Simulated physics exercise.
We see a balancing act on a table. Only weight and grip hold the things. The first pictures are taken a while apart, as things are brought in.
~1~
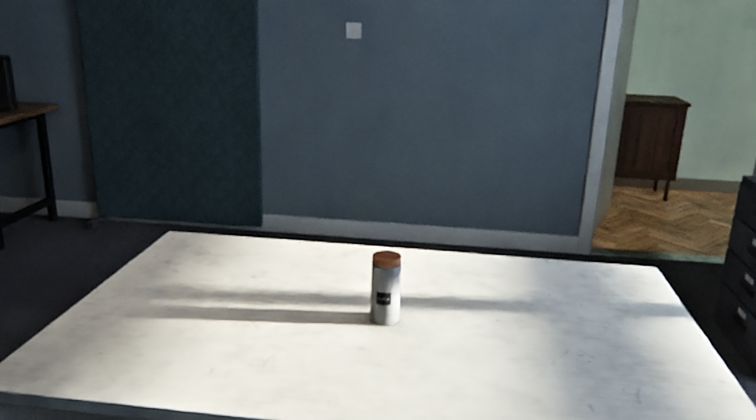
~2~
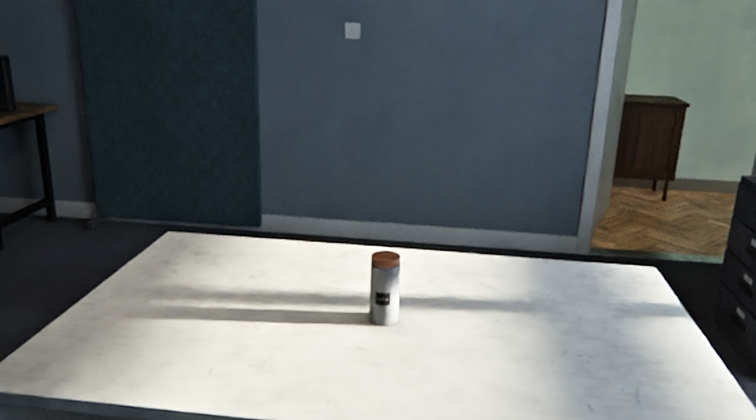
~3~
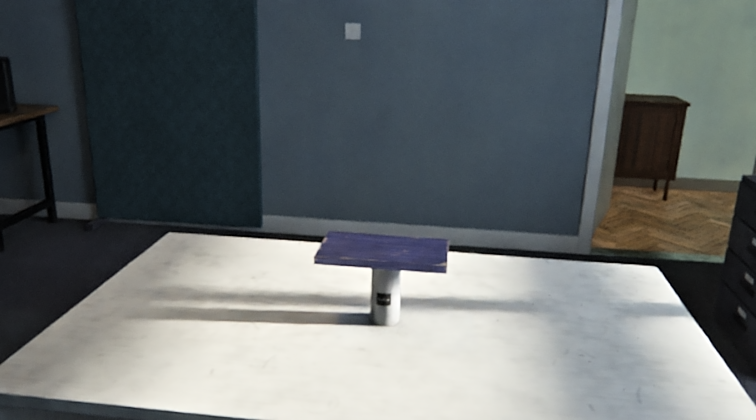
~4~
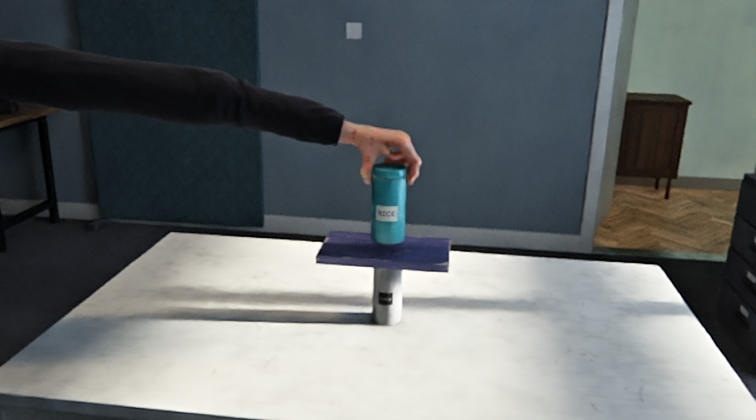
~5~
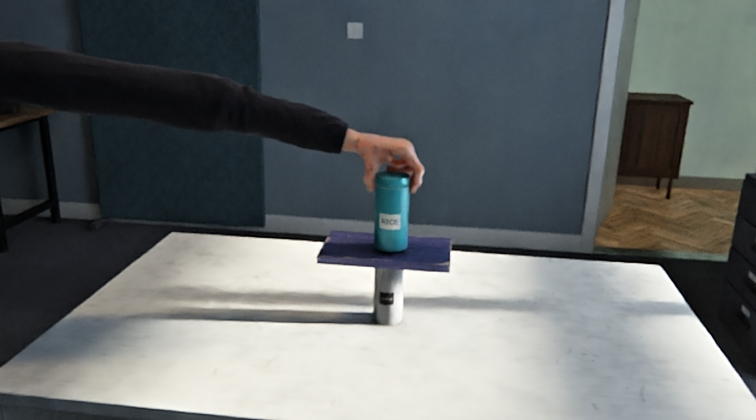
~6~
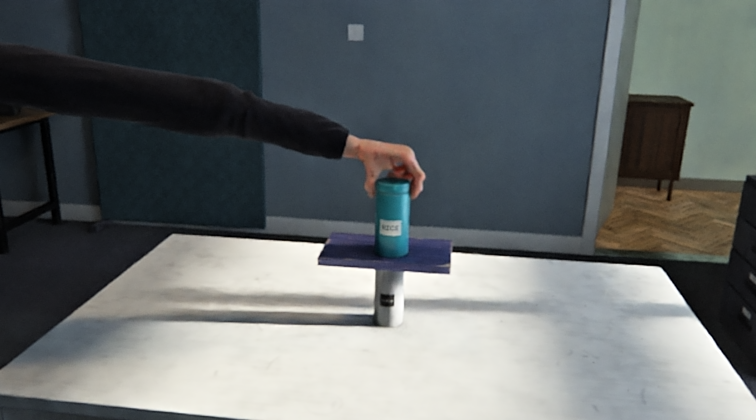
A dark-sleeved arm reached in from the left and lowered a turquoise jar onto a purple board, which had appeared on top of a grey jar on the table, and kept hold of it.
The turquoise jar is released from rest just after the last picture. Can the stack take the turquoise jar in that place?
The stack keeps its balance.
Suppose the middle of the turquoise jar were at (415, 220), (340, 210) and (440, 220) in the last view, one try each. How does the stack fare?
First try: It holds; second try: It gives way; third try: It gives way.
Then, 0.70 s on from there, no change.
Then, 1.70 s on from there, turquoise jar resting near (392, 218).
In the end, all 3 unmoved. At the end, from the last picture's camera, turquoise jar near (392, 218). The stack holds.
